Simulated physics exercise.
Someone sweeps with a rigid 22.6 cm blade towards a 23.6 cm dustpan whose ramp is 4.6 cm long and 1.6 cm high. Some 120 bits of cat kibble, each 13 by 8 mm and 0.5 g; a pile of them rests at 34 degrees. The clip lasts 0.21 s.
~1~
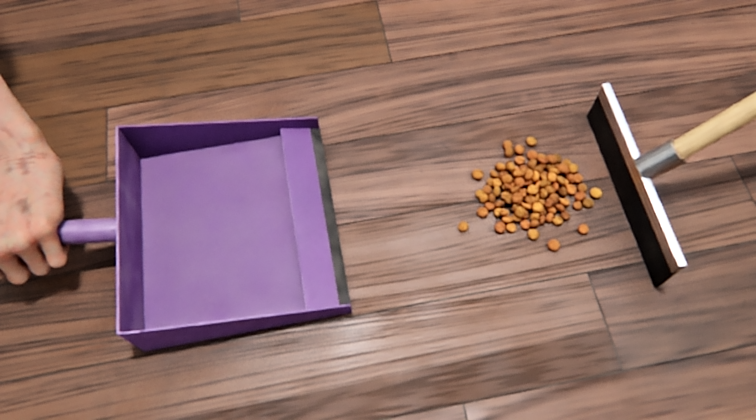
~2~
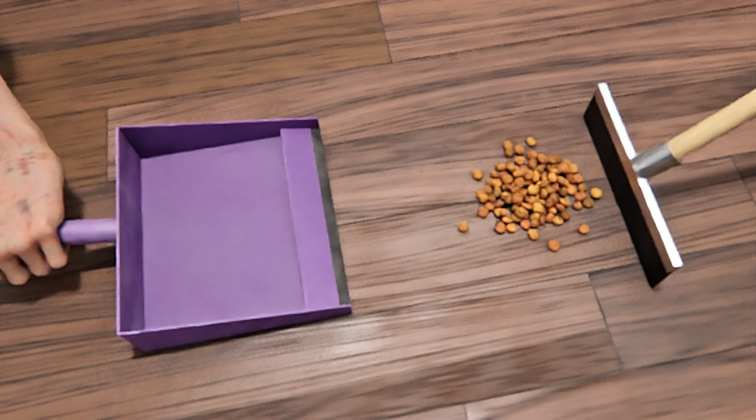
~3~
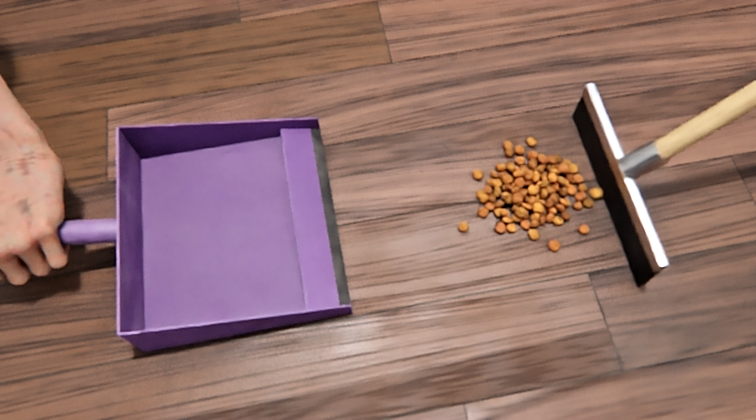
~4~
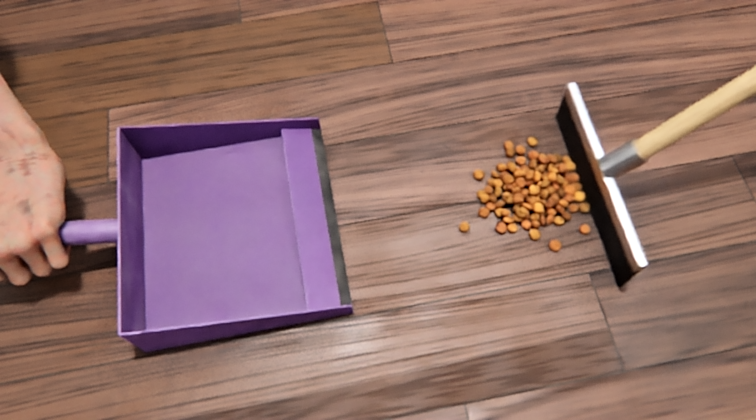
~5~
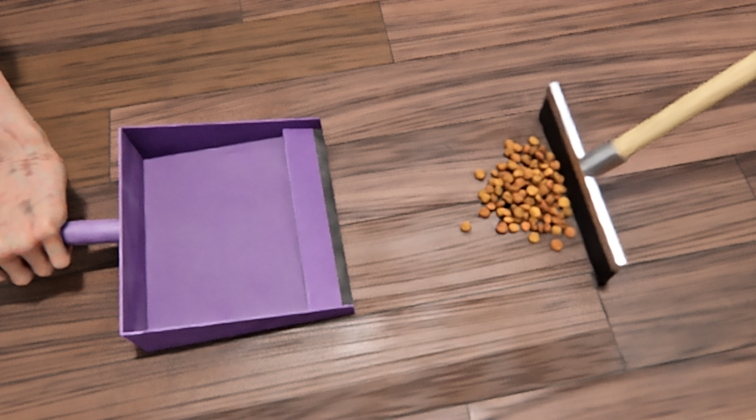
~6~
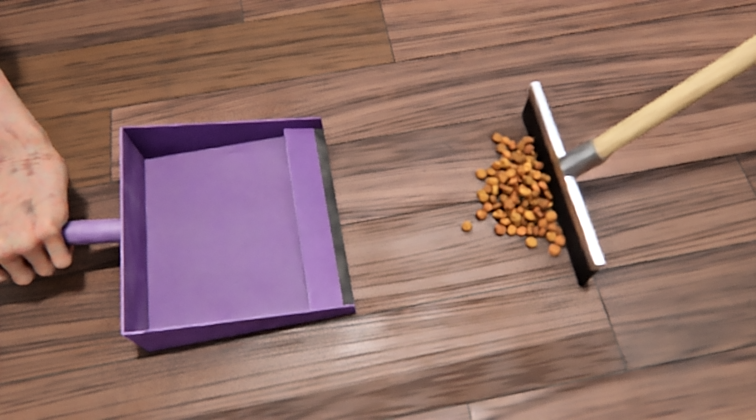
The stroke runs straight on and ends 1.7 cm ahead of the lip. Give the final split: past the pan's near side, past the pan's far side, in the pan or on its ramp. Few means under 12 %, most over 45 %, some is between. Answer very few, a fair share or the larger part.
Past the pan's near side: Very few; past the pan's far side: Very few; in the pan or on its ramp: The larger part.
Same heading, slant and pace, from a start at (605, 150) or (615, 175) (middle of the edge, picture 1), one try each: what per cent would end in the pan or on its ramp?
About 40 and 55 per cent.
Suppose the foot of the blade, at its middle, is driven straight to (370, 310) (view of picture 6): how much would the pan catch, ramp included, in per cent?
About 40 per cent.
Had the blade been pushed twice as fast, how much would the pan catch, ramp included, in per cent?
Then about 60 per cent.
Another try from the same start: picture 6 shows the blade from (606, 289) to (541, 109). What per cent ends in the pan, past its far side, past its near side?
Pan 55, far 0, near 5.
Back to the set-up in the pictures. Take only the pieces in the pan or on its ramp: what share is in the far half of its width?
Some 70 per cent.
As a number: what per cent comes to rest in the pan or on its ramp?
Some 55 per cent.
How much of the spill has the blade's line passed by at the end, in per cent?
About 5 per cent.
Then, 0.21 s after the last picture, middle of the blade 13 cm from the lip; 0 % over the lip, far side 0 %, near side 0 %.
Then, 0.36 s after the last picture, middle of the blade 5 cm from the lip; 0 % over the lip, far side 0 %, near side 0 %.
Then, 0.63 s after the last picture, middle of the blade 2 cm from the lip; 55 % over the lip, far side 0 %, near side 0 %.
In the end, near side 0 %, far side 5 %, pan 55 %, in front of the lip or behind the blade 45 %.
